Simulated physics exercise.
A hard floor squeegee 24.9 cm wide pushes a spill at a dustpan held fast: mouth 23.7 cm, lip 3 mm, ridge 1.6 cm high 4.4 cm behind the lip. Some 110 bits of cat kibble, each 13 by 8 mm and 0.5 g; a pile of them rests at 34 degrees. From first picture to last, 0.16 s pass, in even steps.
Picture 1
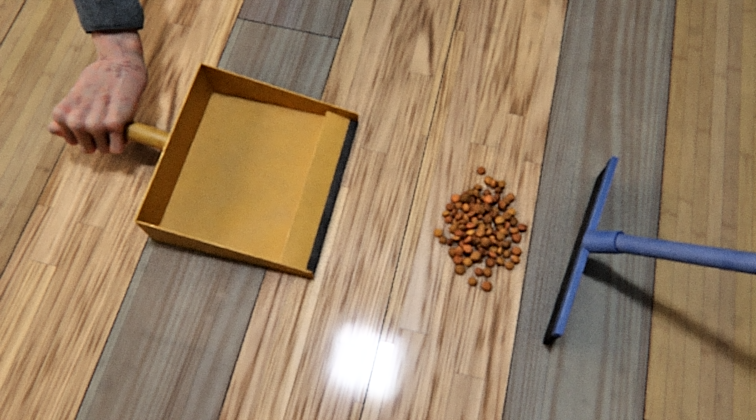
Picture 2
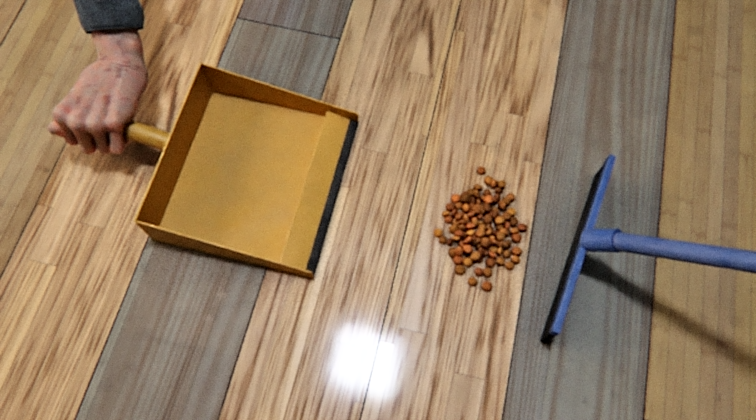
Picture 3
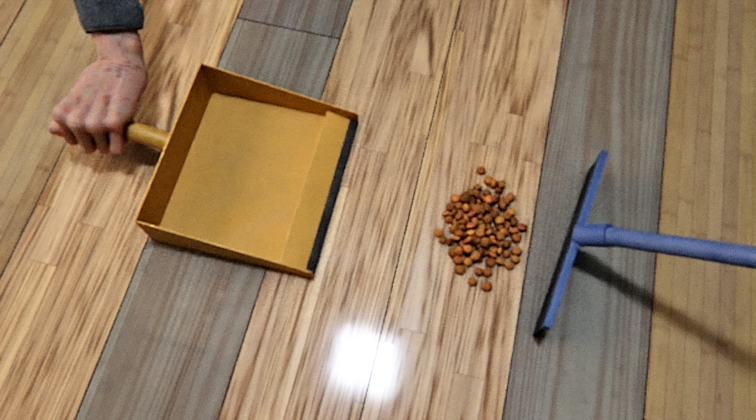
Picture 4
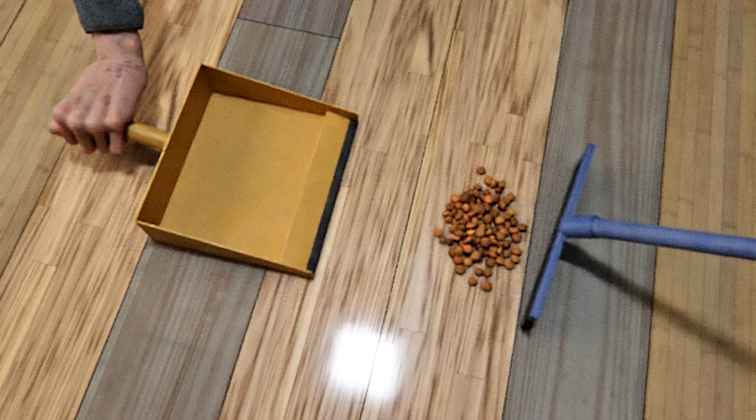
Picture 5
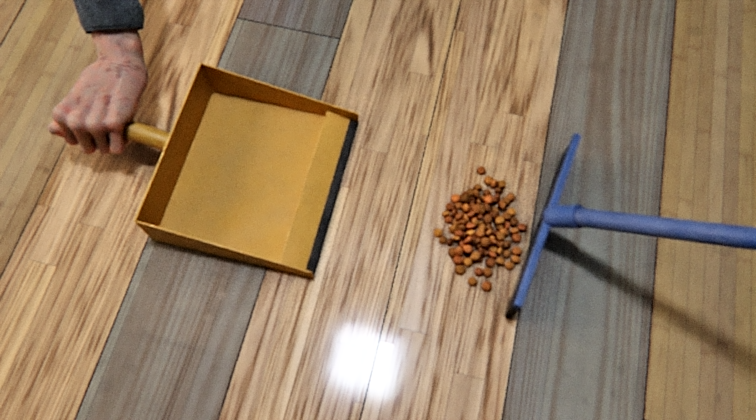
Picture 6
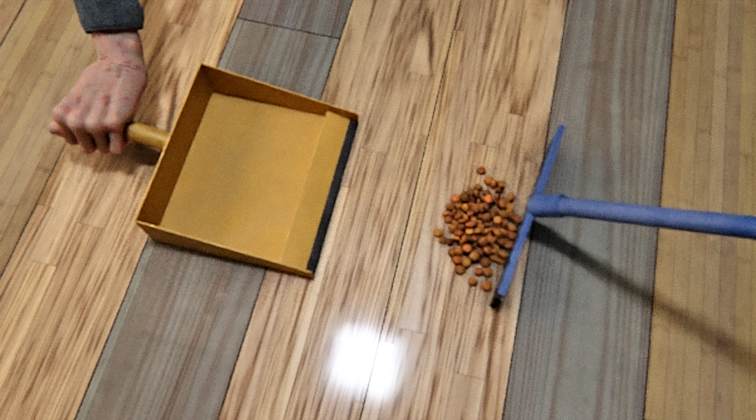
A mustard-yellow dustpan, gripped at its handle by a hand reaching in from the upper left, rests on a striped floor of pale and grey wooden planks, seen from above at an angle. A small pile of reddish-brown kibble sits right of centre, with a blue squeegee beyond it. The squeegee slides left and meets the pile's right edge, while pan, hand and camera stay still.
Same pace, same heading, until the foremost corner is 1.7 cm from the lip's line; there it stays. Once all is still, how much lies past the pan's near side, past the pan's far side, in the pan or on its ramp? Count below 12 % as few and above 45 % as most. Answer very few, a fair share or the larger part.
Near side very few, far side a fair share, pan a fair share.
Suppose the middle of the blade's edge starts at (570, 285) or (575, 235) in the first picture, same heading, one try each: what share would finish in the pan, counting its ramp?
Some 20 and 30 per cent.
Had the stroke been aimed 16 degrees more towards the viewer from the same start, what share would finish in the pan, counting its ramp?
It would be near 20 per cent.
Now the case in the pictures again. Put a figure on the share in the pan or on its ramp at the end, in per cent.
Some 25 per cent.
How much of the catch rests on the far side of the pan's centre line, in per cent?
Some 80 per cent.
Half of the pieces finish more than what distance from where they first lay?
Roughly 22 cm.
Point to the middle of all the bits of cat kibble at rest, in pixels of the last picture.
At about (355, 150).
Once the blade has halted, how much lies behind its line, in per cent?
About 5 per cent.
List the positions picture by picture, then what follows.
The first frame shows blade from (557, 333) to (612, 163), moved 0.0 cm, 0 of the pieces shifted so far; middle of the pieces at (482, 229); pan at (246, 176).
The second frame shows blade from (554, 331) to (609, 162), moved 0.4 cm, 0 of the pieces shifted so far; middle of the pieces at (482, 229).
The third frame shows blade from (546, 326) to (602, 157), moved 1.5 cm, 0 of the pieces shifted so far; middle of the pieces at (482, 229).
The fourth frame shows blade from (533, 316) to (590, 150), moved 3.3 cm, 0 of the pieces shifted so far; middle of the pieces at (482, 229).
The fifth frame shows blade from (517, 305) to (575, 141), moved 5.5 cm, 0 of the pieces shifted so far; middle of the pieces at (482, 229).
The sixth frame shows blade from (500, 294) to (560, 132), moved 7.8 cm, 31 of the pieces shifted so far; middle of the pieces at (480, 228); pan at (246, 176).
Then, 0.17 s after the last picture, middle of the blade 14 cm from the lip; 0 % over the lip, far side 5 %, near side 0 %.
Then, 0.28 s after the last picture, middle of the blade 7 cm from the lip; 0 % over the lip, far side 10 %, near side 0 %.
Then, 0.53 s after the last picture, middle of the blade 4 cm from the lip; 25 % over the lip, far side 20 %, near side 0 %.
In the end, near side 0 %, far side 20 %, pan 25 %, in front of the lip or behind the blade 50 %.
